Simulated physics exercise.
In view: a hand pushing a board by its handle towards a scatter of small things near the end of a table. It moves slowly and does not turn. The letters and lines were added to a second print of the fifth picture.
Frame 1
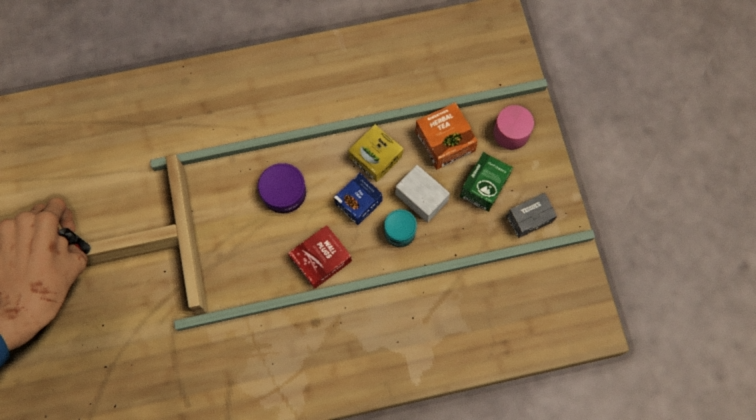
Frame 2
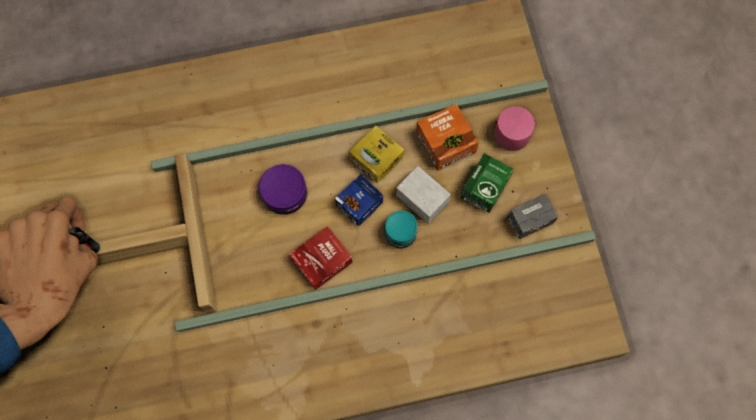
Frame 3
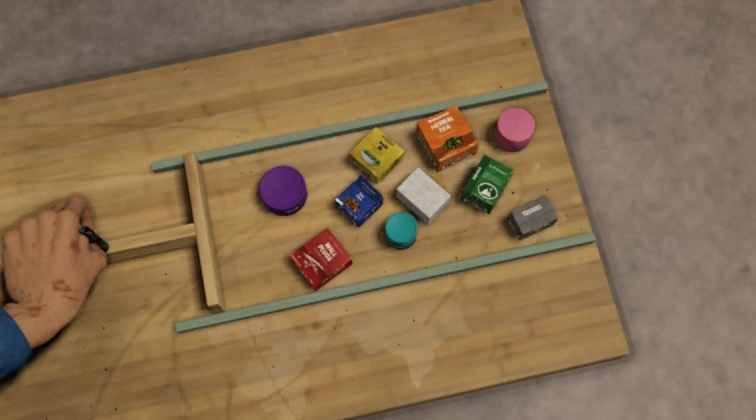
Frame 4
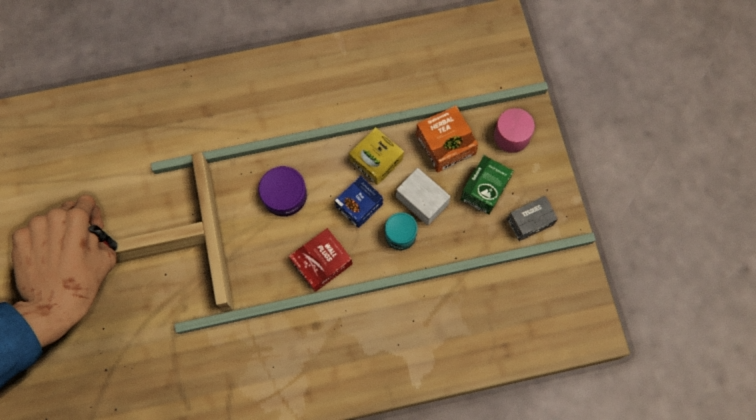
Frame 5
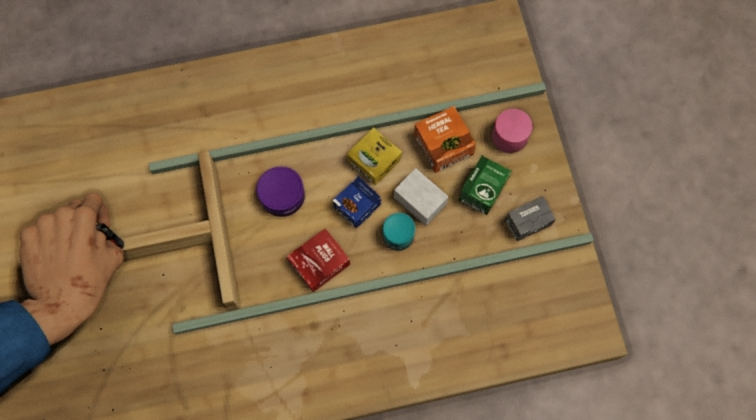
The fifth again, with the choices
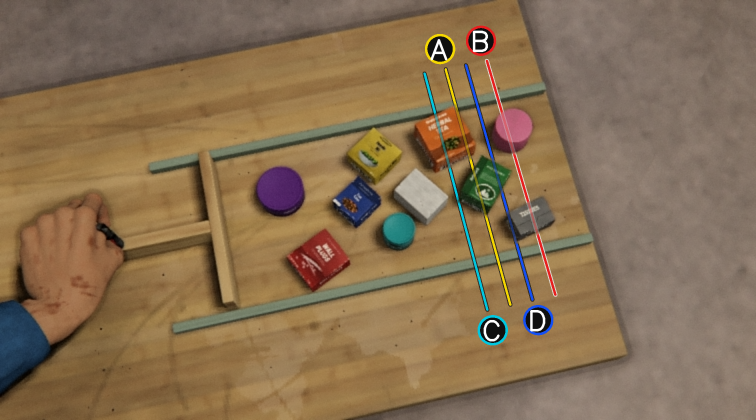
A hand slowly pushed a wooden T-shaped board a short way to the right between two pale green strips, while the colourful little boxes and round tubs ahead of it stayed untouched.
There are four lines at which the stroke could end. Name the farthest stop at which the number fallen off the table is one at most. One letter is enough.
At C, and not beyond.
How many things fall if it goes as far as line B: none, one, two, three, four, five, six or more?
In all, six or more.
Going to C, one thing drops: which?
The pink tin.
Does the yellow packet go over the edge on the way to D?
No.
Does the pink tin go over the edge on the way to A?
Yes.
On the marked copy, A at (477, 182); B at (520, 172); C at (455, 186); D at (498, 177).
Taking C. A third of the way, board (302, 206); red box (347, 262); purple jar (326, 183).
Two thirds of the way, board (387, 188); pink tin (528, 127); orange packet (487, 133).
When it is over, board (453, 174); pink tin over the edge; orange packet (550, 122); one fallen.
As for the rest, A drops three; B drops seven; D drops four.
